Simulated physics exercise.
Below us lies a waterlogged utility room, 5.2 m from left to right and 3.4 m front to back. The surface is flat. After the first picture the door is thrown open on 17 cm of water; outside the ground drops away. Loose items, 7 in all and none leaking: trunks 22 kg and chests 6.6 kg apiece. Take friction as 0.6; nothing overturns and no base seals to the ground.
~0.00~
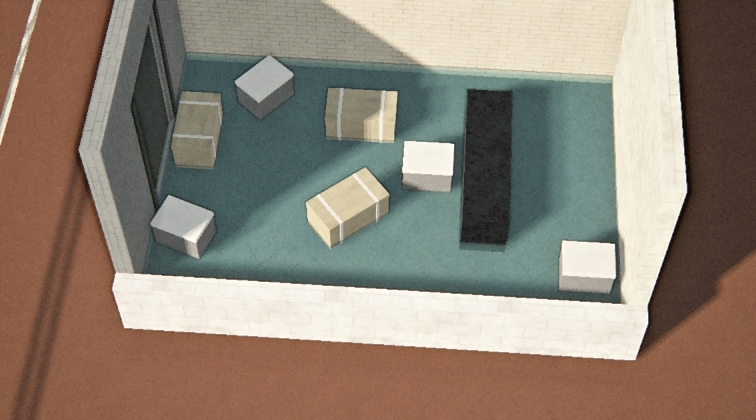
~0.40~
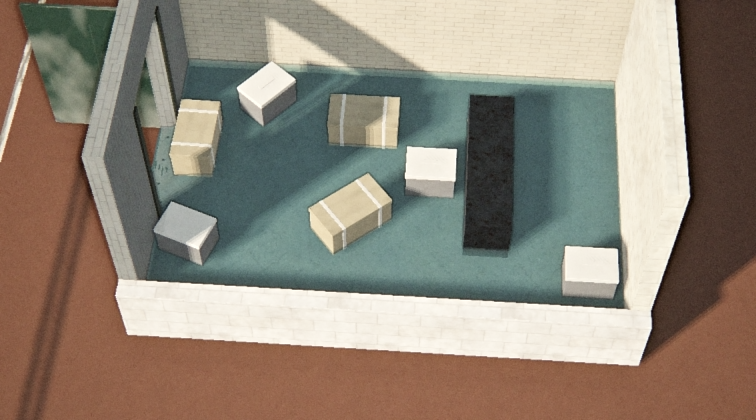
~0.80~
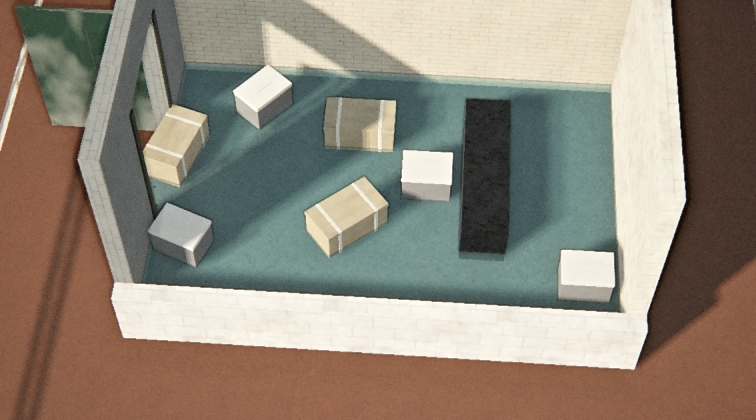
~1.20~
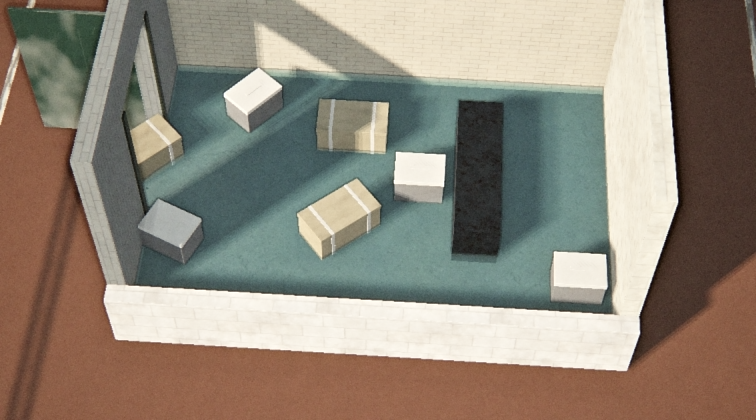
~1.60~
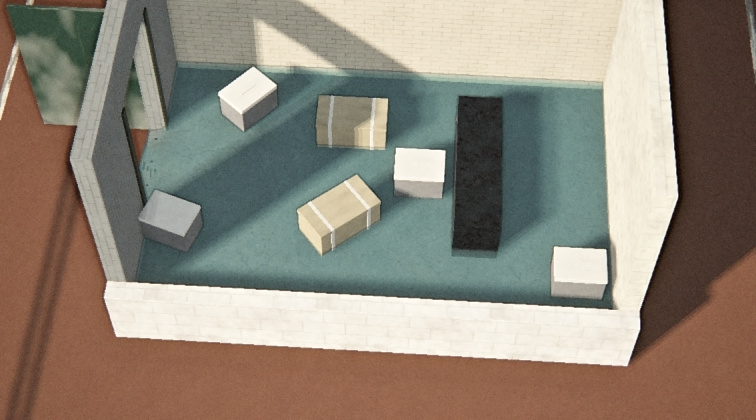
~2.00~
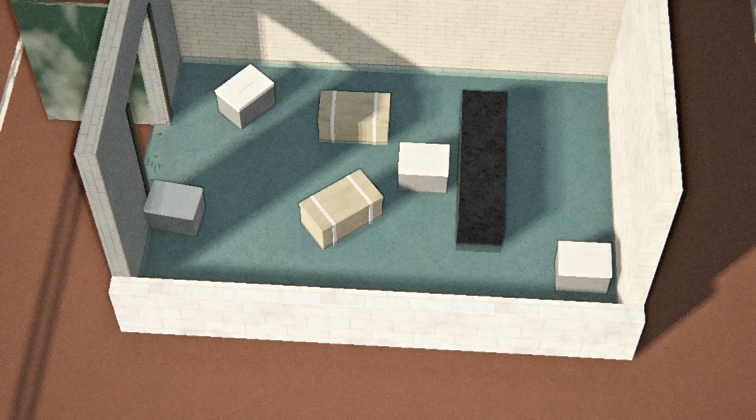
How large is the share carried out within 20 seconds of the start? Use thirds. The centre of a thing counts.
Share: Two thirds or more.
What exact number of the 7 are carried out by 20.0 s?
5 of them.
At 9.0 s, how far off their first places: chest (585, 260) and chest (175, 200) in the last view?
In turn: 50 cm, washed out.
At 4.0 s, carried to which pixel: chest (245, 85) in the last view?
Around (202, 95).
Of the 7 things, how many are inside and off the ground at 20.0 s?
2 of them.
After 4.0 s 2 of 7 are out; 5 afloat.
After 9.0 s 3 of 7 are out; 4 afloat.
After 16.0 s 5 of 7 are out; 2 afloat.
After 20.0 s 5 of 7 are out; 2 afloat.
